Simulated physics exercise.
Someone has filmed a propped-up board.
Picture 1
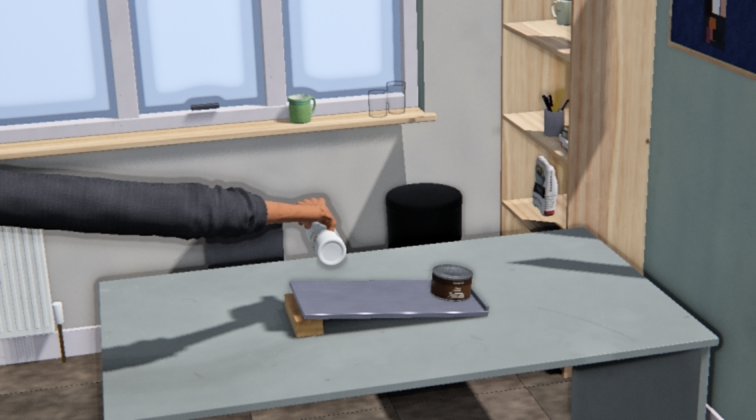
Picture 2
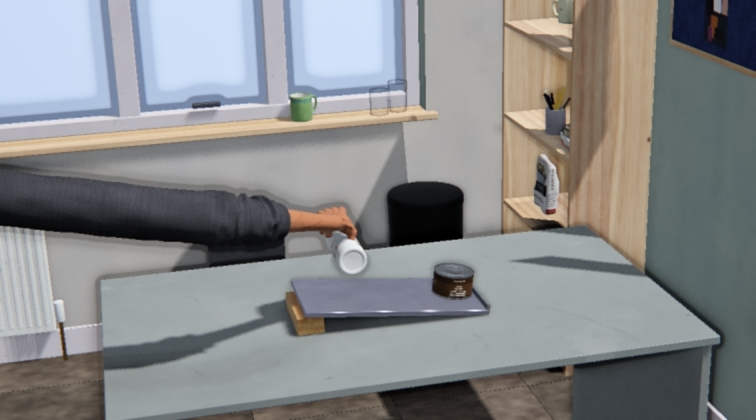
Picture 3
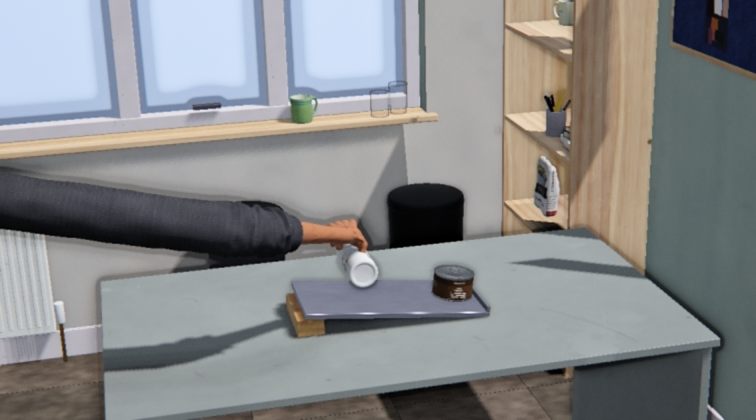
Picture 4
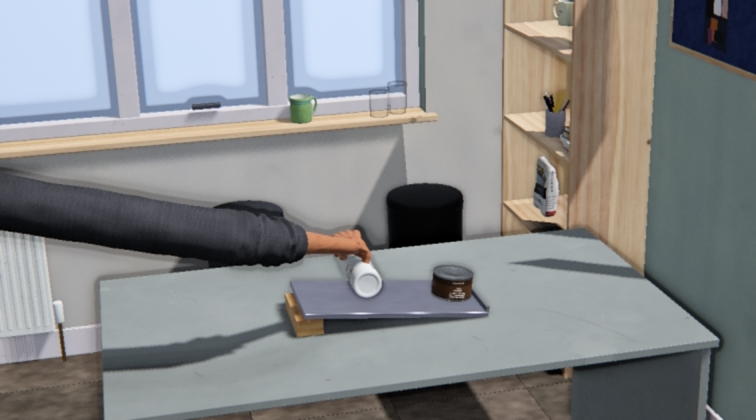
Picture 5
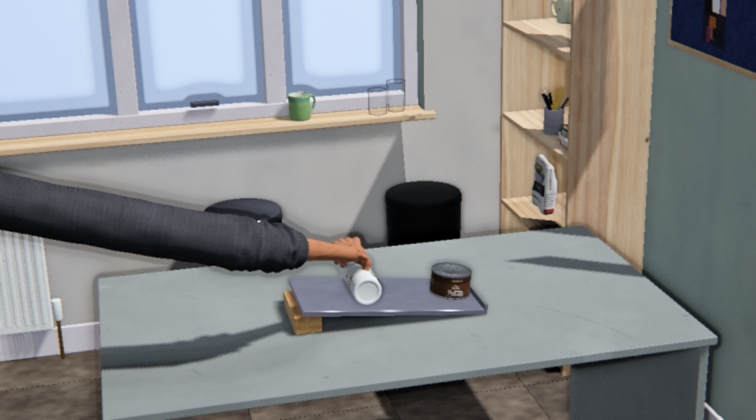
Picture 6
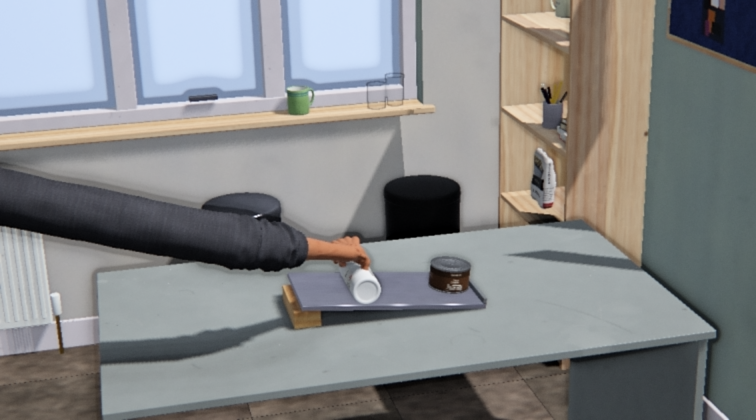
A hand lowers a white bottle on its side onto a tilted board beside a brown tub.
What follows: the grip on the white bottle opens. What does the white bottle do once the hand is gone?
In the end the white bottle runs down the board.
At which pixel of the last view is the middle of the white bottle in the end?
At about (419, 275).
Then, 0.40 s past the last view, white bottle displaced a little near (368, 275).
Then, 0.60 s past the last view, white bottle displaced about its own width near (387, 275).
Then, 0.70 s past the last view, white bottle displaced about its own width near (399, 275).
Then, 0.90 s past the last view, white bottle displaced well along near (419, 275).
Finally, moved from the start, white bottle; brown tub still in place. Final places as the last picture's camera would see them, white bottle near (419, 275). The white bottle goes downhill.
